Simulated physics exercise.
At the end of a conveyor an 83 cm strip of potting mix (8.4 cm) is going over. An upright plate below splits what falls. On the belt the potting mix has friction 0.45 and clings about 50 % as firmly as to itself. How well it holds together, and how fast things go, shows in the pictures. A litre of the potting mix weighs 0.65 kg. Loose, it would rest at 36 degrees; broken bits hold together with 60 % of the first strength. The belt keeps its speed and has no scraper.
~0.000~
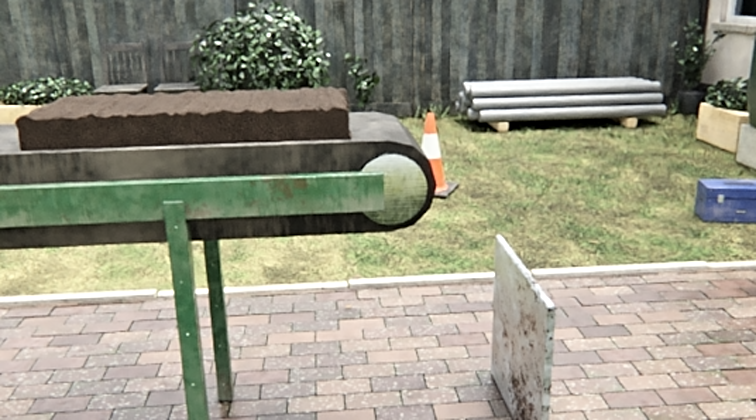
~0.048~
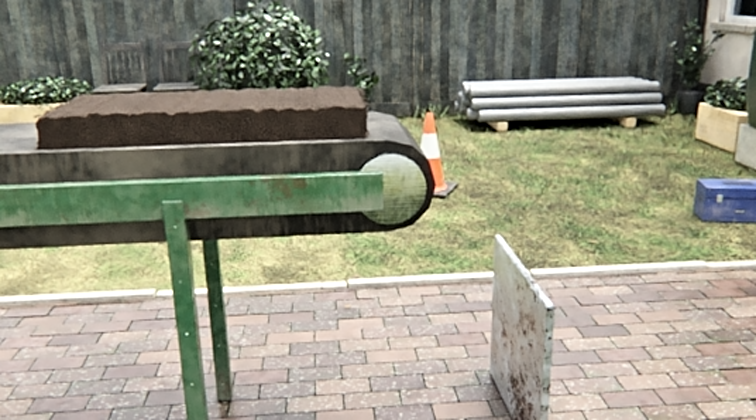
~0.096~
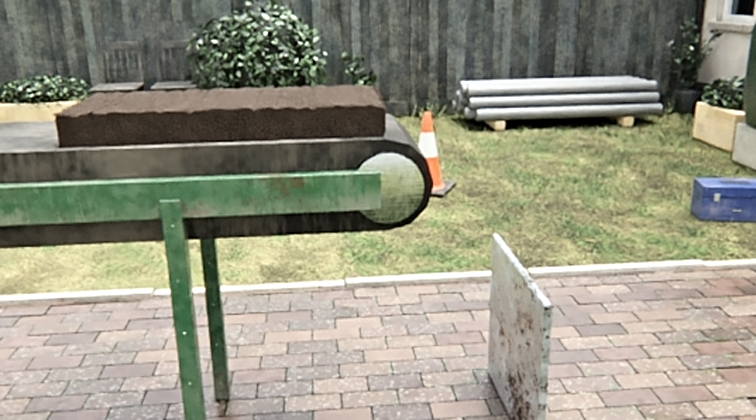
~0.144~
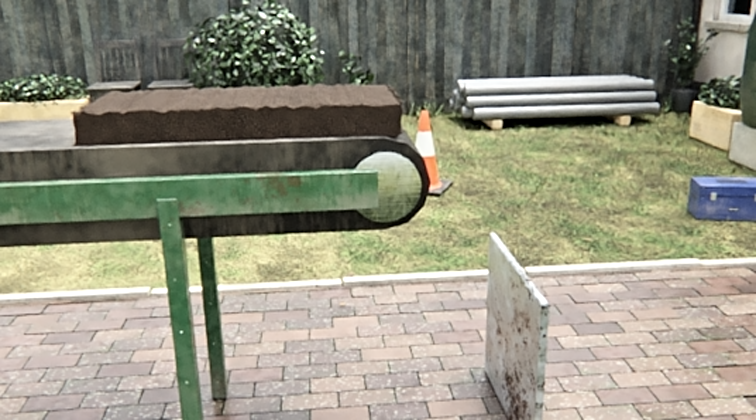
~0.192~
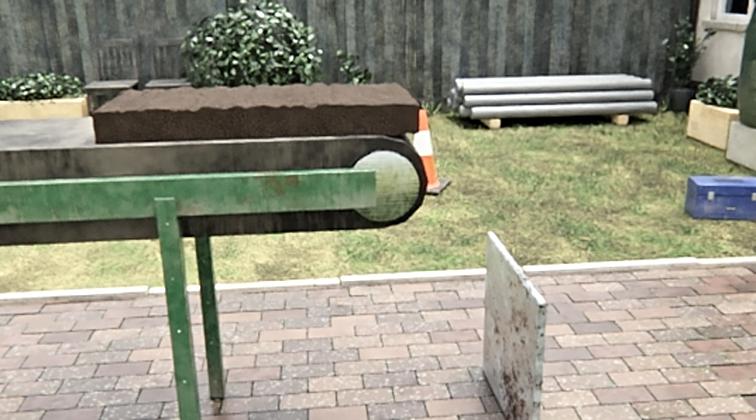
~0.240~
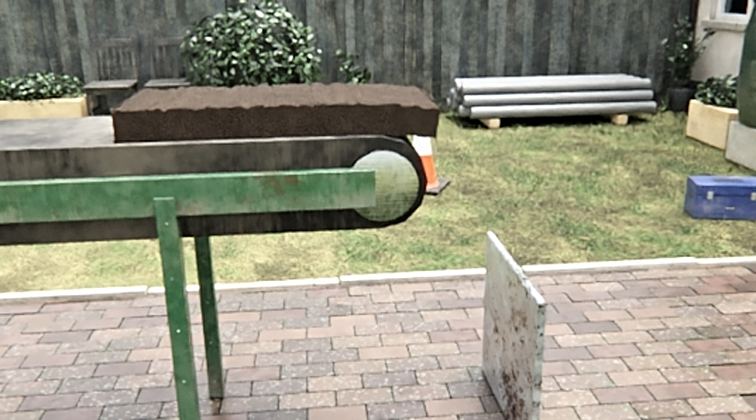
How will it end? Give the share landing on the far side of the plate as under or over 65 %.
It comes out under 65 %.
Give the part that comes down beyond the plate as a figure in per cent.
Some 45 per cent.
After 0.46 s, 0 % is beyond the plate's line.
After 0.73 s, 18 % is beyond the plate's line.
After 0.99 s, 35 % is beyond the plate's line.
After 1.26 s, 45 % is beyond the plate's line.
After 2.44 s, 45 % is beyond the plate's line.
